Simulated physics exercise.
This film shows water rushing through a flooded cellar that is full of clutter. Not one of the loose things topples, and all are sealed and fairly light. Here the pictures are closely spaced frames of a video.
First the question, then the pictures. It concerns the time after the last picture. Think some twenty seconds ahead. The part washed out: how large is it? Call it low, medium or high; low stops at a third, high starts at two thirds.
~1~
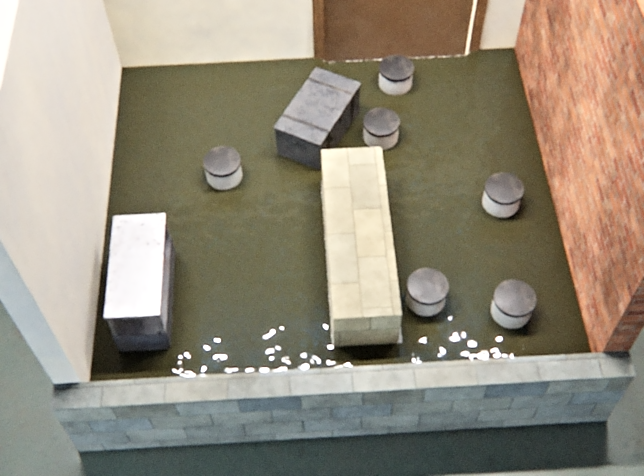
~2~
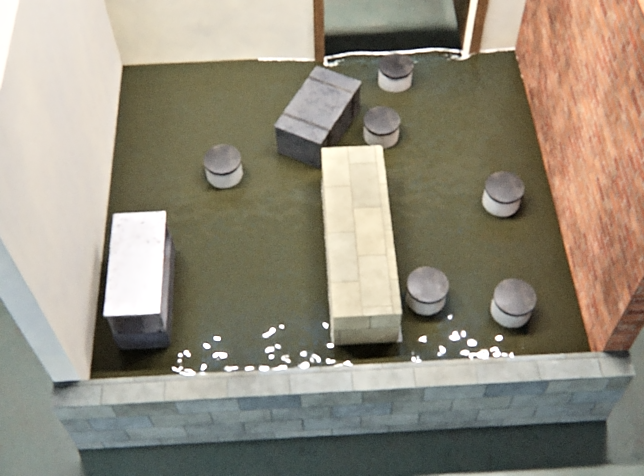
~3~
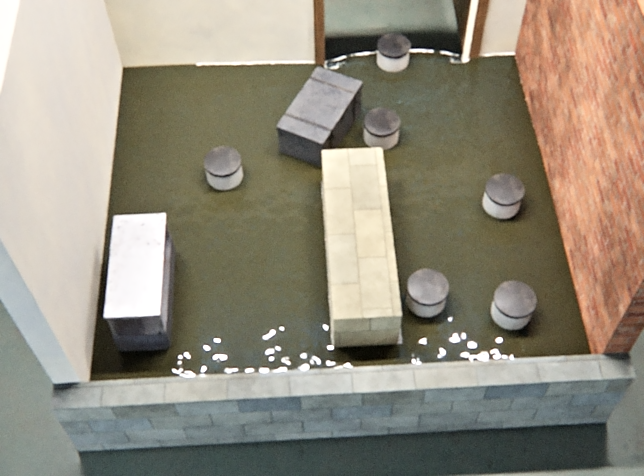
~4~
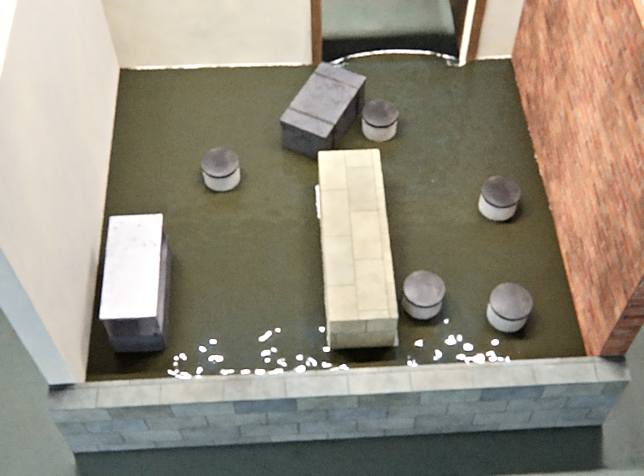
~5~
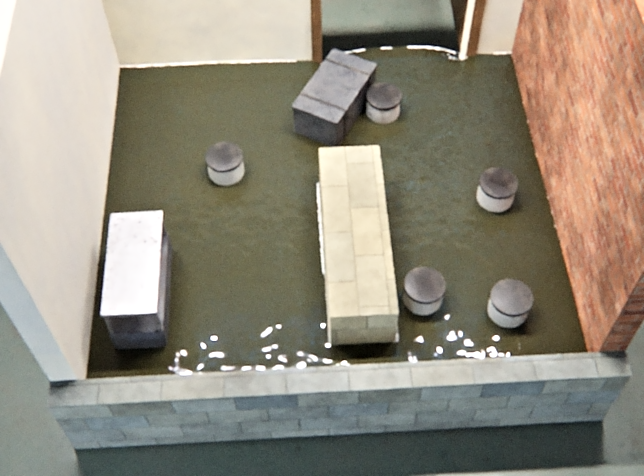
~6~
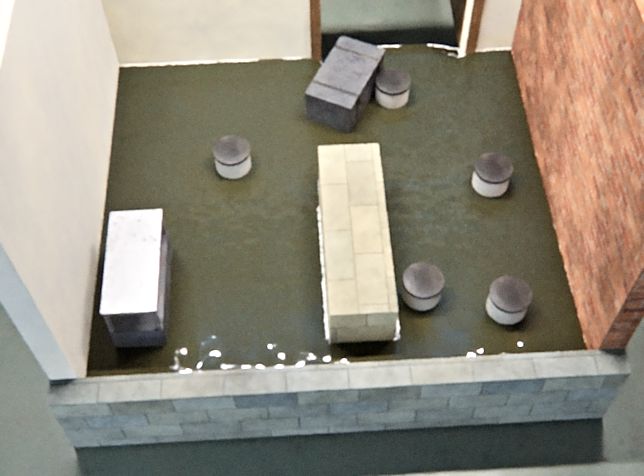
High.
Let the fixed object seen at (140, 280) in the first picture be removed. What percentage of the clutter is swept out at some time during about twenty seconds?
Roughly 90 per cent.
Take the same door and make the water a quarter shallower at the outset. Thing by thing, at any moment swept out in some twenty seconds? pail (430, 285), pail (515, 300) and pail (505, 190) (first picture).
Retained; retained; escapes.
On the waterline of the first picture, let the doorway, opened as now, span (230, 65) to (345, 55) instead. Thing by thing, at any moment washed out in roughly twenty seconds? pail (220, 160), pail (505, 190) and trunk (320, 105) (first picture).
Ordered result: Exited / exited / exited.
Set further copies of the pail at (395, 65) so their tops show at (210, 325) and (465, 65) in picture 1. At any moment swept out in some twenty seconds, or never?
Following the list, the first is never leaving and the second is escaping.
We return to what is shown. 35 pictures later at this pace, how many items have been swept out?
Total: 6.
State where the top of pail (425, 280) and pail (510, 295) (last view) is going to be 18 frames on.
First near (402, 176), second near (489, 203).
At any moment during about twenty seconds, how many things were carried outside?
6.
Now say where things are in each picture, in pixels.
A pail at (381, 121), afloat; a trunk at (318, 105) floats; 0 of 7 have shifted, in the first picture.
A pail at (382, 120), afloat; a trunk at (319, 104) floats; 1 of 7 have shifted, in the second picture.
A pail at (382, 121) floats; a trunk at (320, 104) floats, close to its start; 1 of 7 have shifted, in the third picture.
A pail at (380, 113), afloat, close to its start; a trunk at (324, 98), afloat, close to its start; 3 of 7 have shifted, in the fourth picture.
A pail at (384, 95) floats, a stride from its start; a trunk at (335, 85), afloat, a stride from its start; 5 of 7 have shifted, in the fifth picture.
A pail at (393, 81), afloat, a stride from its start; a trunk at (346, 71), afloat, a stride from its start; 5 of 7 have shifted, in the sixth picture.
A moment on, 3 of 7 are out; 4 afloat.
Next, 5 of 7 are out; 2 afloat.
Later, 6 of 7 are out; 1 afloat.
In the end, 6 of 7 are out; 0 afloat.
